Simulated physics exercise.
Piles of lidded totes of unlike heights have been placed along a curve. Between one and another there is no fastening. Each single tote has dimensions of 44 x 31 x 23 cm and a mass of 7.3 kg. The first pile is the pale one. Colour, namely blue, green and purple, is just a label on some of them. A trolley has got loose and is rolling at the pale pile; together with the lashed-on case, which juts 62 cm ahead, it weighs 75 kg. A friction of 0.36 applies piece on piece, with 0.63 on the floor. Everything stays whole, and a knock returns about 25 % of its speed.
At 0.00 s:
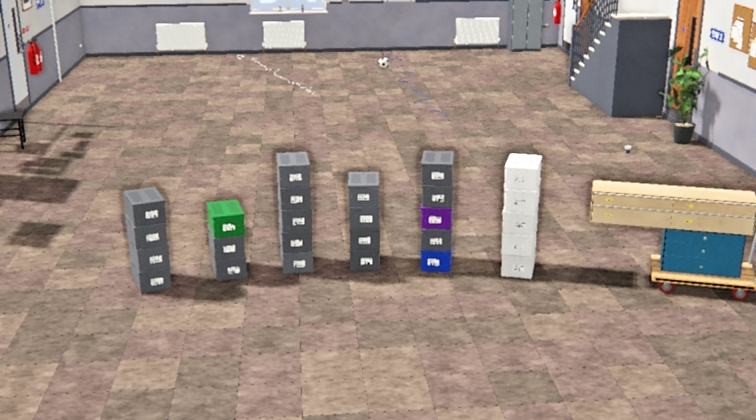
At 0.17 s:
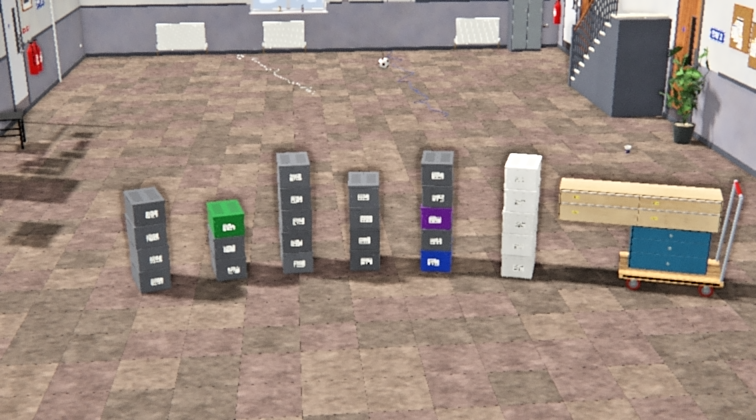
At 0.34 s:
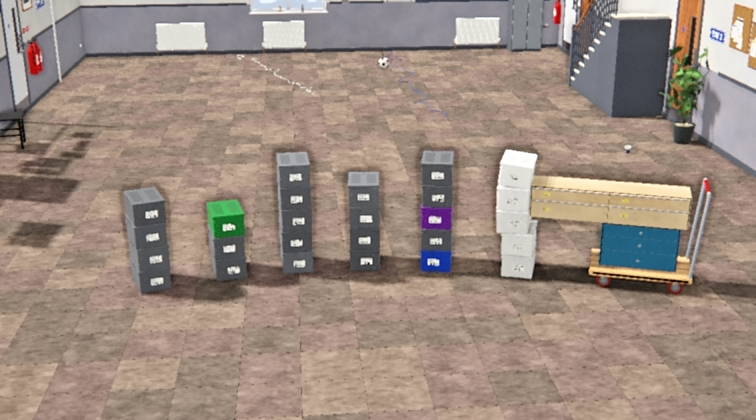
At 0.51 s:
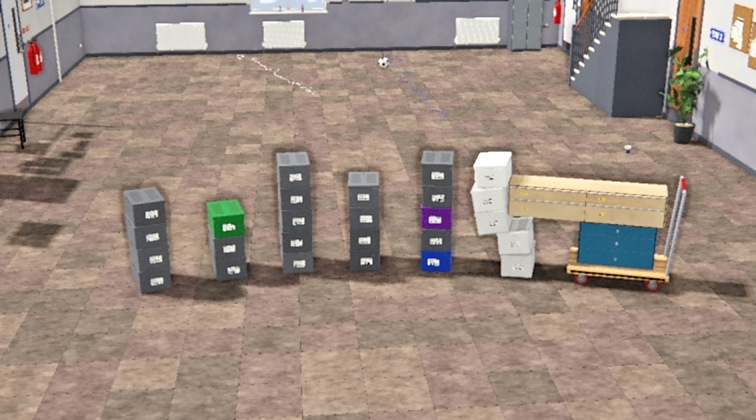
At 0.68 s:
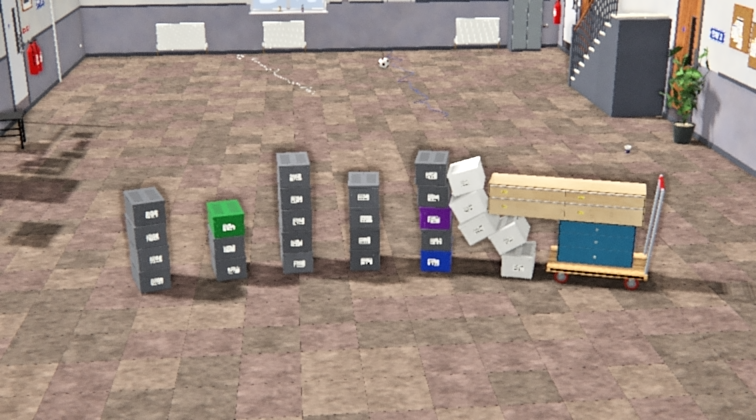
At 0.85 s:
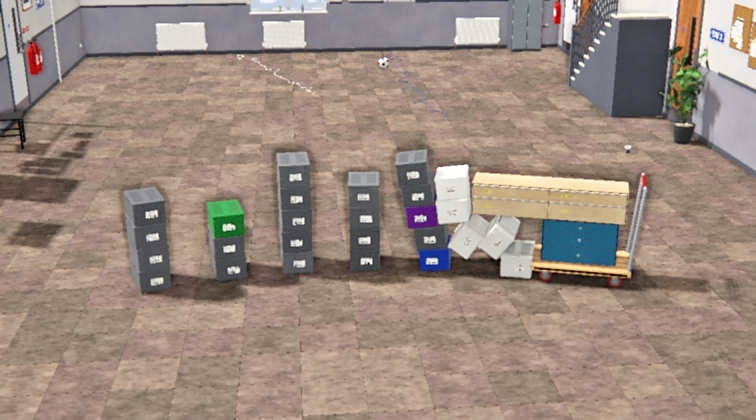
A loaded trolley rolled left into the white stack of boxes, its jutting case shoving the upper ones over until they crumpled against the neighbouring dark stack, which shifted and leaned slightly left.
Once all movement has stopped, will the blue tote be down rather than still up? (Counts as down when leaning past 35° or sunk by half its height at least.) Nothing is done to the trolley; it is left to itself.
No, it keeps its place.
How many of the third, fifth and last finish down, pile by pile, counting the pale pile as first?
Tally - third: 0; fifth: 0; last: 0.
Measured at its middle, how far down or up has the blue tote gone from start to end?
It finishes some 0 cm lower than at the start.
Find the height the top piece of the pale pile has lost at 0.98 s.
Roughly 20 cm lower.
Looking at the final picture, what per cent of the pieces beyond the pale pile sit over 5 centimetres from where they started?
40 in a hundred.
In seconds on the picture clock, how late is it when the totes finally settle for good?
At around 3.0 s.
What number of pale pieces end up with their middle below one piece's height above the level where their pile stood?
Count: 2.
Around 0.98 s, 4 of the pale pile down; none of the 21 other totes down, 5 disturbed; blue tote tipped 7°; purple tote tipped 17°.
Around 1.42 s, 4 of the pale pile down; 3 of the 21 other totes down; blue tote unmoved; purple tote tipped 43°, 9 cm lower.
Around 2.16 s, 4 of the pale pile down; 3 of the 21 other totes down; blue tote unmoved; purple tote on its side.
Finally (3.4 s), 4 of the pale pile down; 3 of the 21 other totes down; blue tote unmoved; purple tote on its side; green tote unmoved. Seen by the last camera, middles, blue tote near (435, 253), purple tote near (401, 249).
